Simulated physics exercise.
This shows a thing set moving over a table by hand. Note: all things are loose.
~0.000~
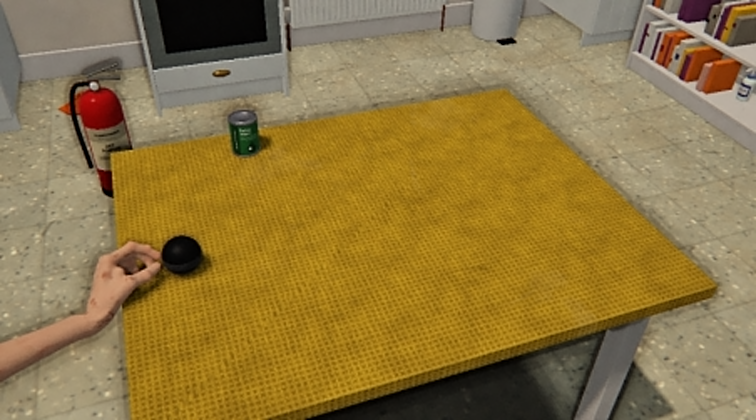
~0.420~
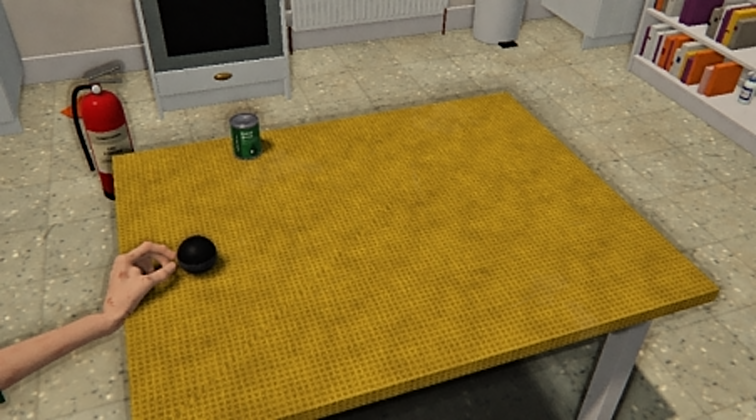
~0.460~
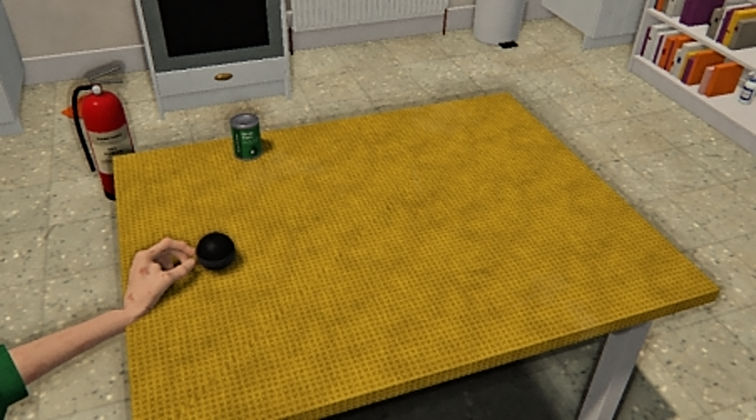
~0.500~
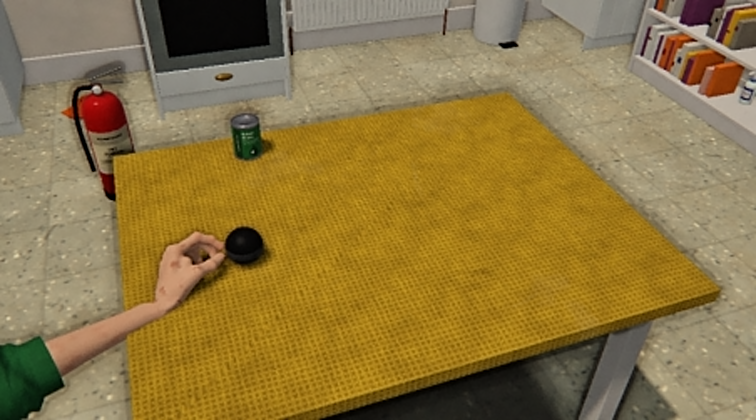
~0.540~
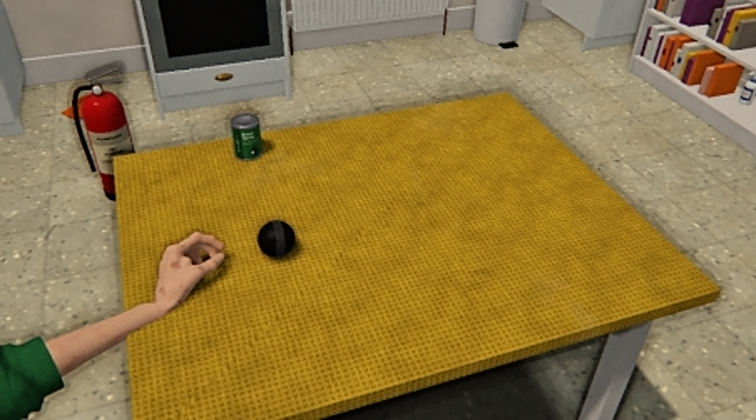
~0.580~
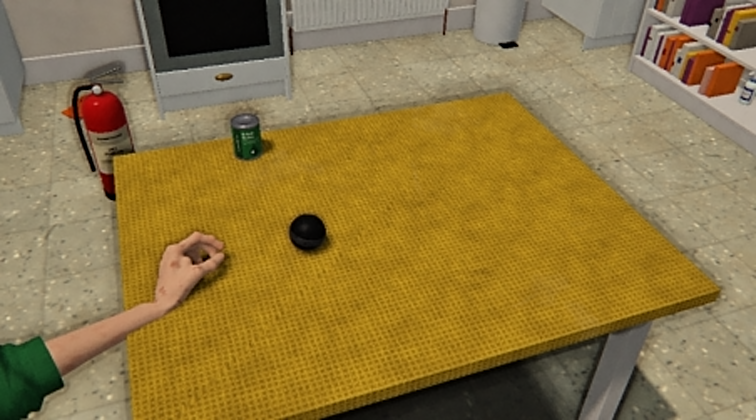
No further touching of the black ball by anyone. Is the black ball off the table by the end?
Pretty sure it is gone from up there, you know.
Around 0.78 s, black ball displaced well along near (446, 203).
Around 1.08 s, black ball now off the table.
Around 1.48 s, things are still on the move.
Finally (1.6 s), off the table, black ball.
